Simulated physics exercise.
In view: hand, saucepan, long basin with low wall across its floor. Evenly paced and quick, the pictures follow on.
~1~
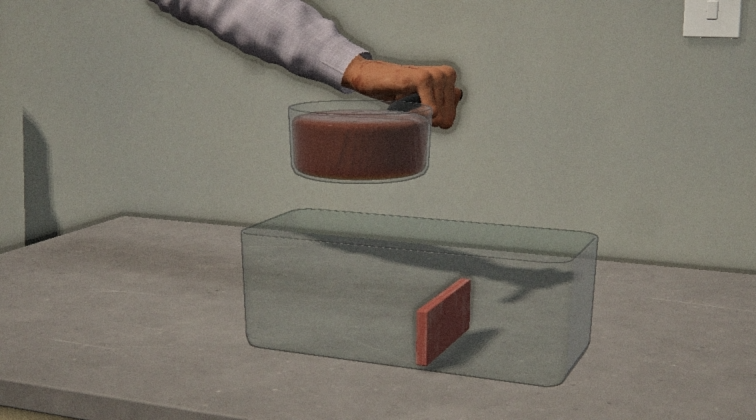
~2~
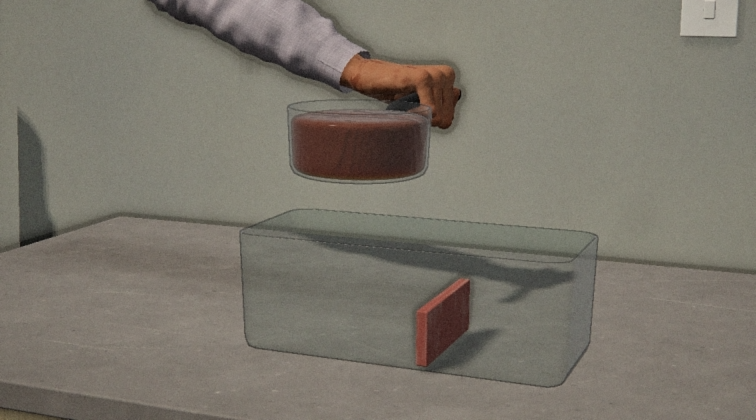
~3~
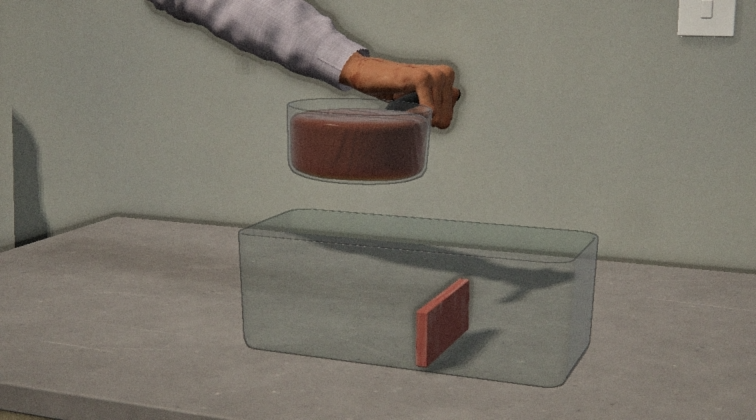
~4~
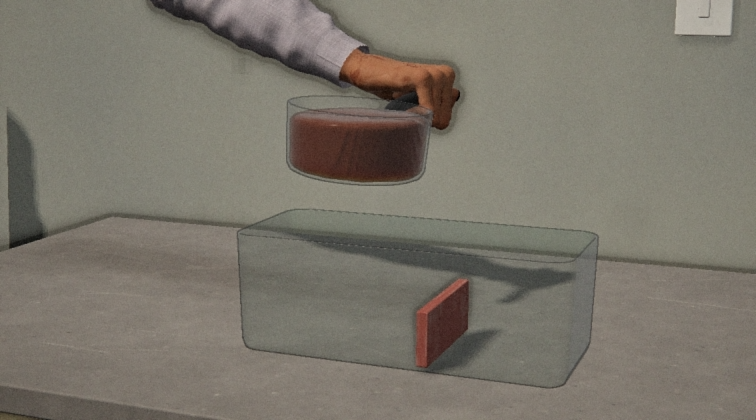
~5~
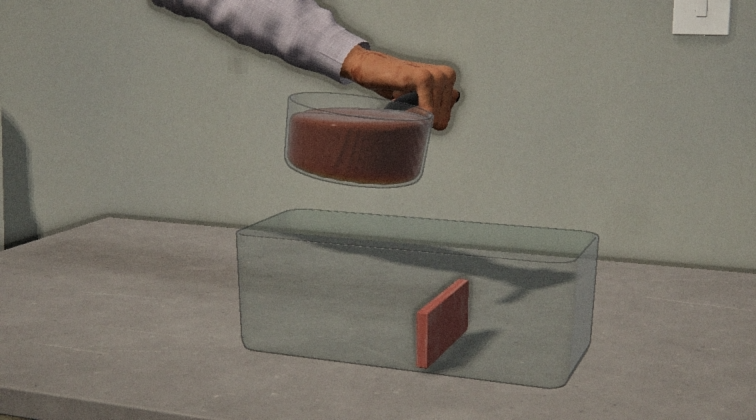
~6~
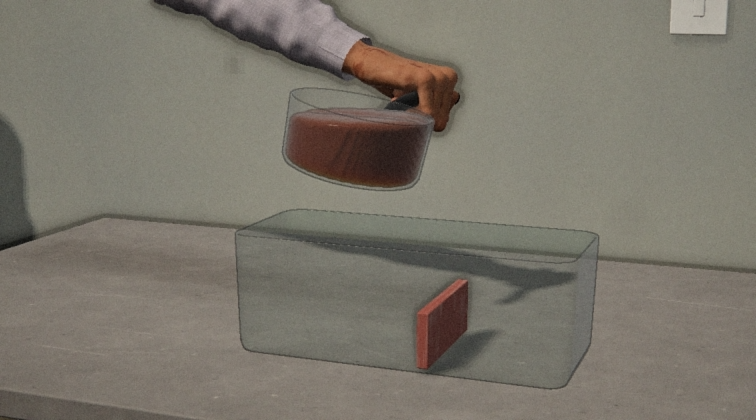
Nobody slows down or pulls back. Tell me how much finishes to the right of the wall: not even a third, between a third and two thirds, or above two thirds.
The share right of the wall is left bigger than two thirds.
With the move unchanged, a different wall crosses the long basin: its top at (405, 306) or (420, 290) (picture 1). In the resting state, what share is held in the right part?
First try: Roughly 95 per cent; second try: 90 per cent.
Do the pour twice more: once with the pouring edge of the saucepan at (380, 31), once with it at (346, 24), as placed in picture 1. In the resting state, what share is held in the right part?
You'd see around 55 per cent, and then around 10 per cent.
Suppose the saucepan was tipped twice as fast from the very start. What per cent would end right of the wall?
About 55 in a hundred.
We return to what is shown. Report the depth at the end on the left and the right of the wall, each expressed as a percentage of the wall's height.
I get 10 % for the left and 60 % for the right.
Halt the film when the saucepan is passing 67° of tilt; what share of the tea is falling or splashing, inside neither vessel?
Around 25 in a hundred.
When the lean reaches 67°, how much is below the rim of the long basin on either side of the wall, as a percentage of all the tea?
The left part holds around 0 percent, the right part 25 percent.
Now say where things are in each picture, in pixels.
It leans 0°; its right rim is at (427, 113); the tea meets the walls at (301, 114) and (427, 120); the long basin's rim runs from (269, 222) to (585, 250); the wall's top is at (445, 296), in the first picture.
It leans 0°; its right rim is at (426, 113); the tea meets the walls at (300, 114) and (426, 121), in the second picture.
It leans 2°; its right rim is at (427, 114); the tea meets the walls at (299, 113) and (427, 120), in the third picture.
It leans 4°; its right rim is at (427, 117); the tea meets the walls at (299, 112) and (426, 121), in the fourth picture.
It leans 8°; its right rim is at (428, 121); the tea meets the walls at (298, 113) and (428, 122), in the fifth picture.
It leans 12°; its right rim is at (429, 126); the tea meets the walls at (299, 113) and (430, 122), in the sixth picture.
A moment on, the saucepan is tipped part way and 47 per cent is still to pour, 1 is left of the wall and 26 right of it.
Next, the saucepan is tipped right over and 7 per cent is still to pour, 16 is left of the wall and 75 right of it.
Then the saucepan is tipped right over and 0 per cent is still to pour, 25 is left of the wall and 75 right of it.
Later the saucepan is tipped right over and 0 per cent is still to pour, 25 is left of the wall and 75 right of it.
In the end 25 per cent lies left of the wall, 75 right of it and 0 outside.
